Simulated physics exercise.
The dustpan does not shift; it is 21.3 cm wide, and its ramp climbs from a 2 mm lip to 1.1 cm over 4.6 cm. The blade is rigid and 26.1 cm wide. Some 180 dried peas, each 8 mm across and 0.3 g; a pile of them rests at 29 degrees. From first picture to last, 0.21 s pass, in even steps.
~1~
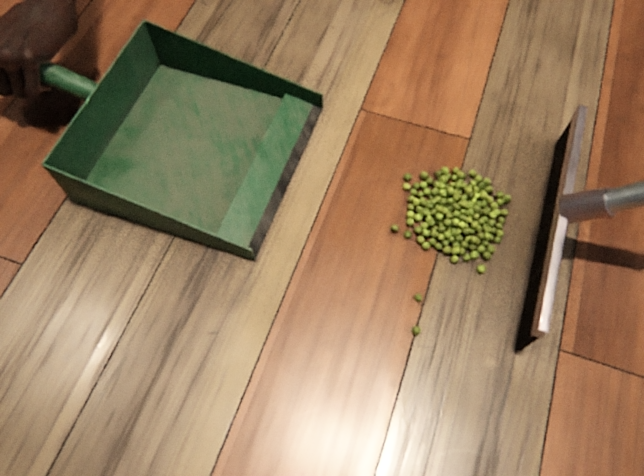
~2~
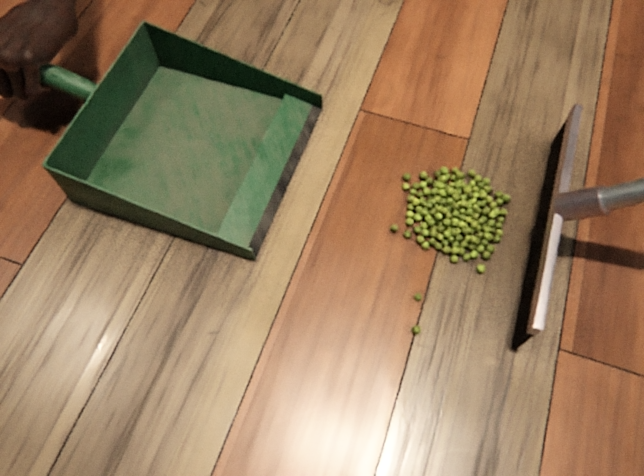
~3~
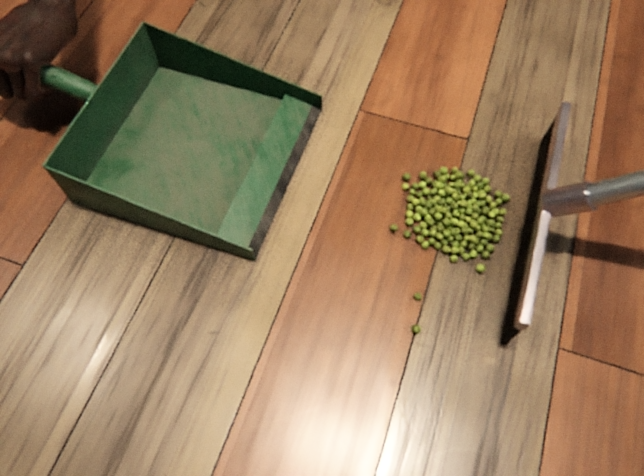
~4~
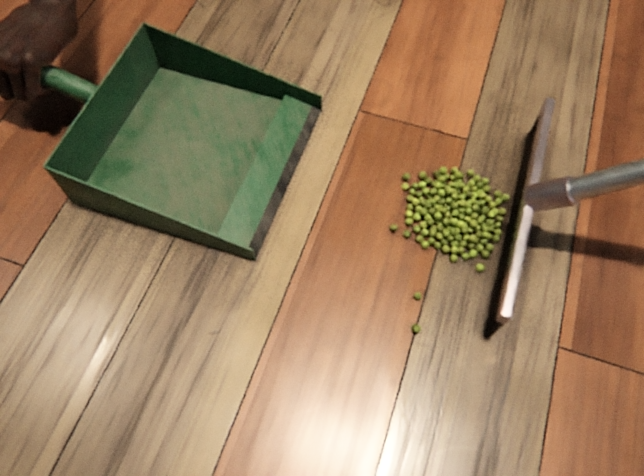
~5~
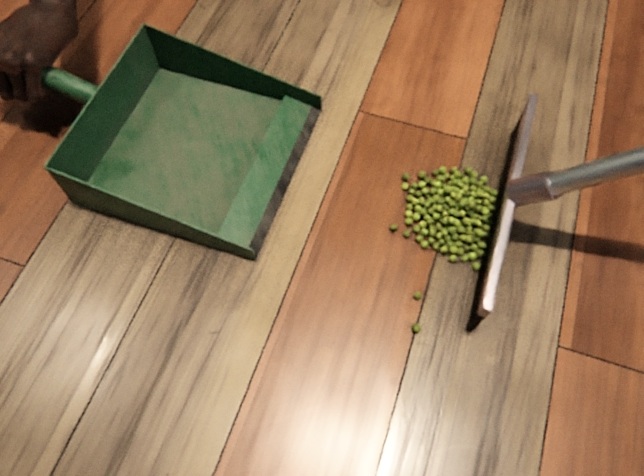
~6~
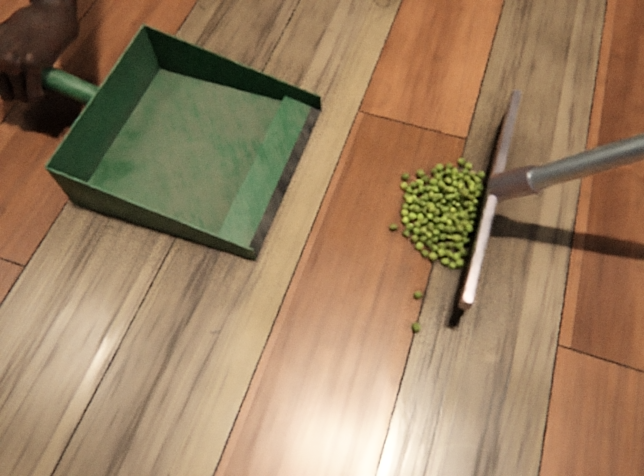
A flat blade slides left across the wooden floor and pushes into a pile of green peas.
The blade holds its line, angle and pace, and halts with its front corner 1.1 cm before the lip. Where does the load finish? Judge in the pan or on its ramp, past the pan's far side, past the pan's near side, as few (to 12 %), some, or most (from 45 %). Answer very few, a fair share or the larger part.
In the pan or on its ramp: The larger part; past the pan's far side: Very few; past the pan's near side: Very few.
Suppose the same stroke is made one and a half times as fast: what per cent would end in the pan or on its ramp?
In that case some 65 per cent.
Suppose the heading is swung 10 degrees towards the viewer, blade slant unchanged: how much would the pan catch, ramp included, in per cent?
It would be near 60 per cent.
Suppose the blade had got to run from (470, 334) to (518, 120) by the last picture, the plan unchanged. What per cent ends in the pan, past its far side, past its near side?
Pan 40, far 5, near 10.
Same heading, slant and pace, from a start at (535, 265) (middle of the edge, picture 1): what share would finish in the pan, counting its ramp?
Some 60 per cent.
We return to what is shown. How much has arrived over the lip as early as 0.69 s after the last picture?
Some 65 per cent.
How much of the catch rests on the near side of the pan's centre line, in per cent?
Some 40 per cent.
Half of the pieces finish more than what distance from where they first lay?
Some 20 cm.
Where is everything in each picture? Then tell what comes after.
In the first frame, blade from (539, 331) to (578, 116), moved 0.0 cm, 0 of the pieces shifted so far; middle of the pieces at (456, 212); pan at (188, 148).
In the second frame, blade from (534, 329) to (574, 115), moved 0.4 cm, 0 of the pieces shifted so far; middle of the pieces at (456, 212).
In the third frame, blade from (522, 324) to (562, 112), moved 1.4 cm, 0 of the pieces shifted so far; middle of the pieces at (455, 212).
In the fourth frame, blade from (503, 317) to (546, 108), moved 3.1 cm, 0 of the pieces shifted so far; middle of the pieces at (455, 212).
In the fifth frame, blade from (484, 310) to (530, 104), moved 4.8 cm, 61 of the pieces shifted so far; middle of the pieces at (449, 210).
In the sixth frame, blade from (466, 304) to (514, 100), moved 6.5 cm, 162 of the pieces shifted so far; middle of the pieces at (440, 208); pan at (188, 150).
Then, 0.24 s after the last picture, middle of the blade 11 cm from the lip; 0 % over the lip, far side 5 %, near side 0 %.
Then, 0.41 s after the last picture, middle of the blade 5 cm from the lip; 5 % over the lip, far side 5 %, near side 0 %.
Then, 0.69 s after the last picture, middle of the blade 1 cm from the lip; 65 % over the lip, far side 5 %, near side 5 %.
In the end, pan 60 %, far side 5 %, near side 5 %, in front of the lip or behind the blade 30 %.
